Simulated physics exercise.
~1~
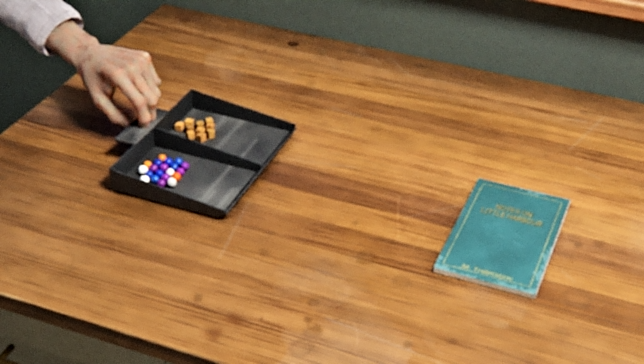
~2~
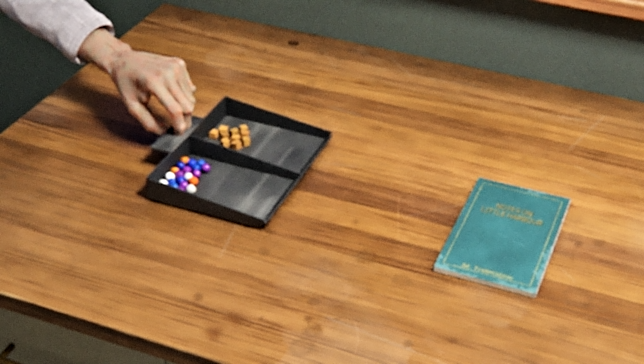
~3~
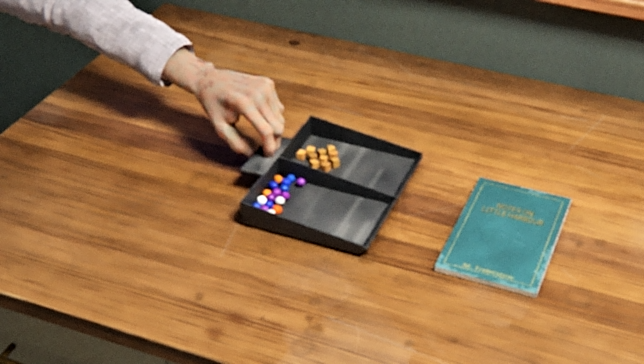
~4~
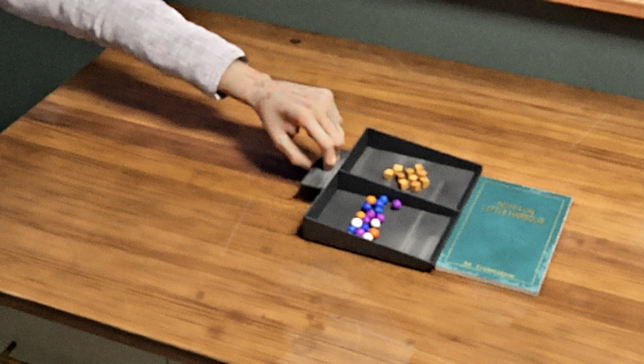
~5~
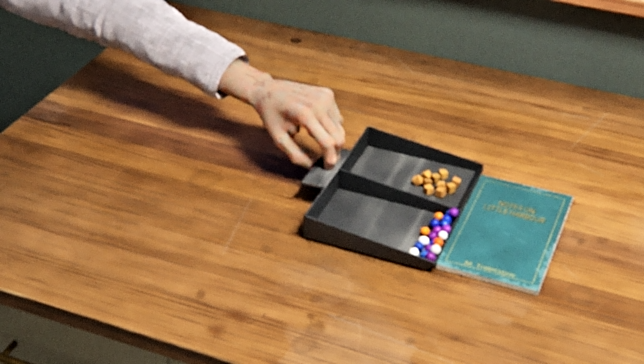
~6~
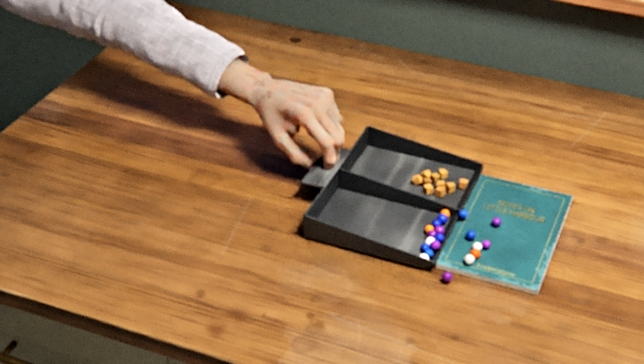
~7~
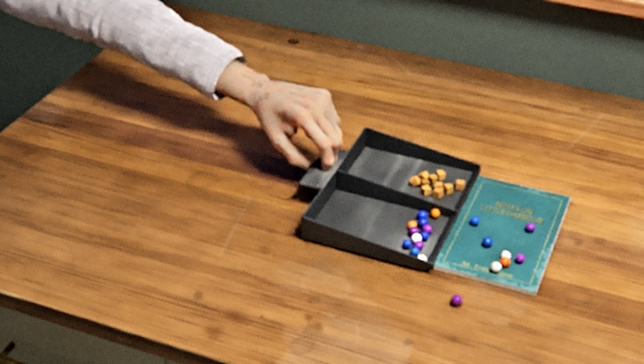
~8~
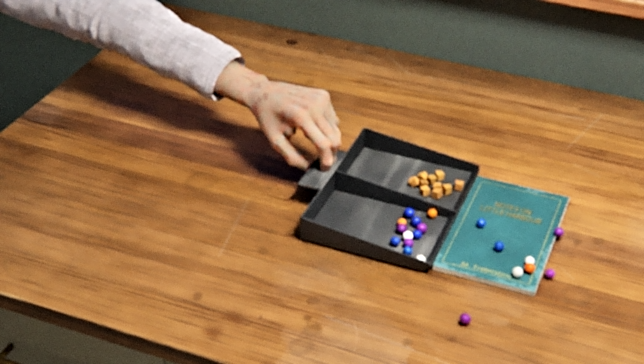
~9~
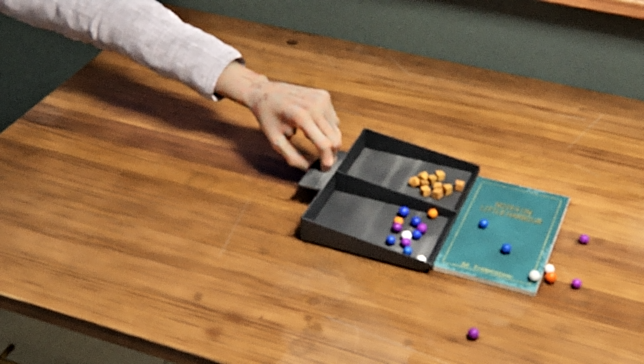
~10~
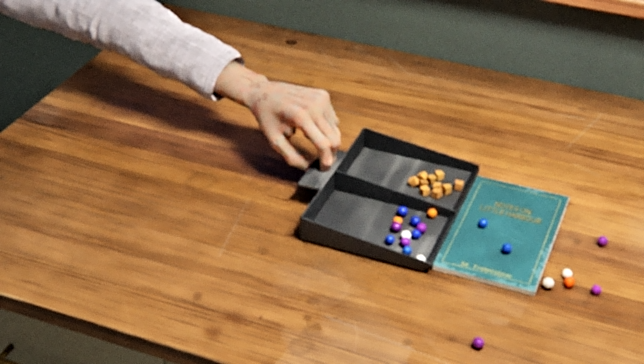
A black divided tray, holding small multicoloured balls in its near section and little orange-brown pieces in the far one, slides to the right across a wooden table, pushed from behind by a hand. It meets a thin teal book lying flat and stops abruptly. Both groups slide forward inside the tray towards its front rim. The orange-brown pieces bunch up and stay in, but some of the balls spill over the rim and roll across the book and onto the table. The rest remain in the tray, while the hand stays at its back.
